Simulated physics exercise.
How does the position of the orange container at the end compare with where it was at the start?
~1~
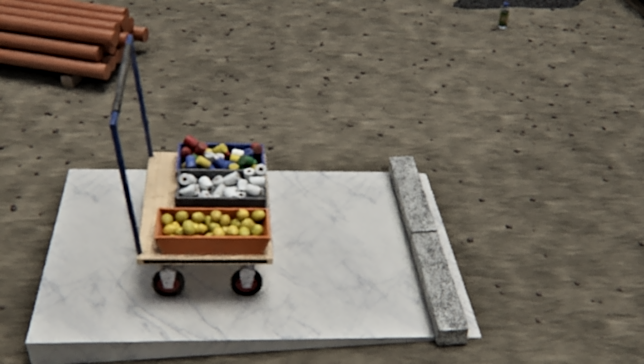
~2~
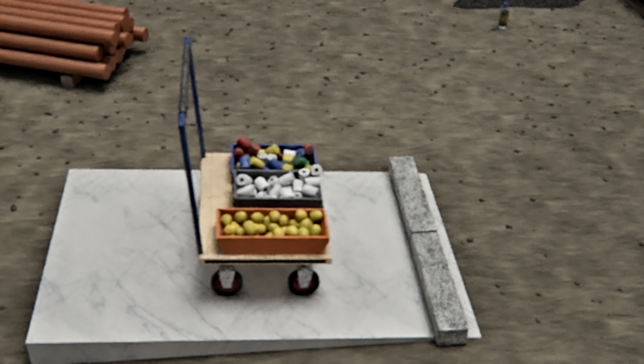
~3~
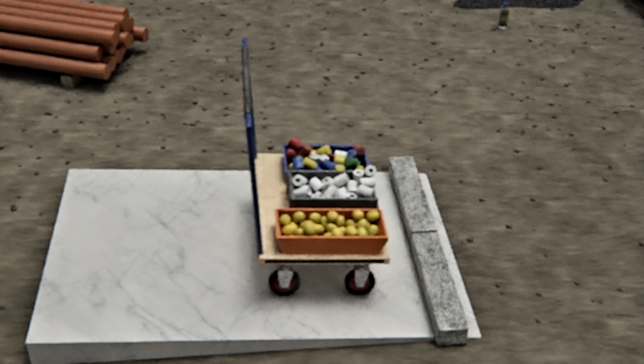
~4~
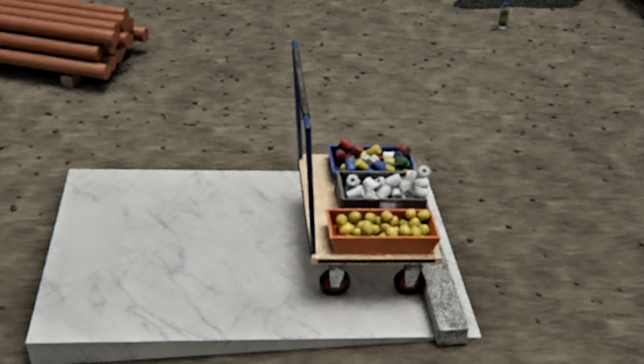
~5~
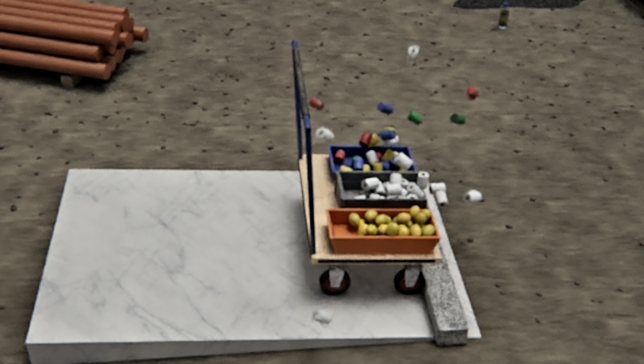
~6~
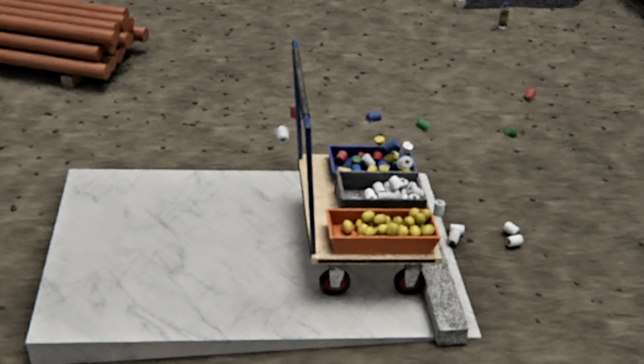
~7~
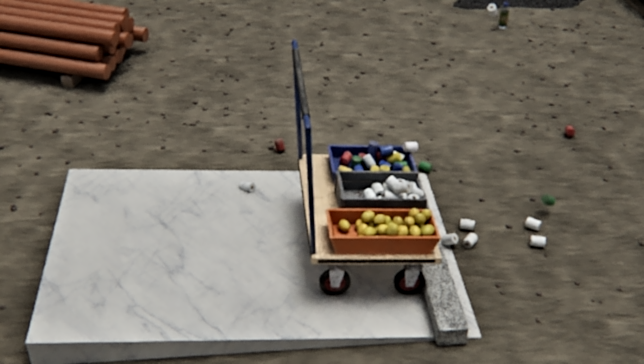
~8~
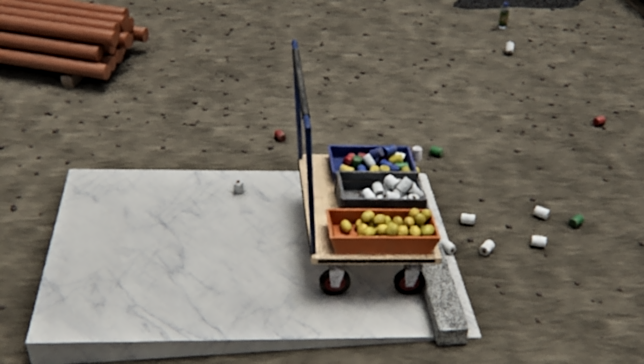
It starts toward the left part of the pale ramp and ends farther right, beside the kerb, still at the front of the trolley's deck.
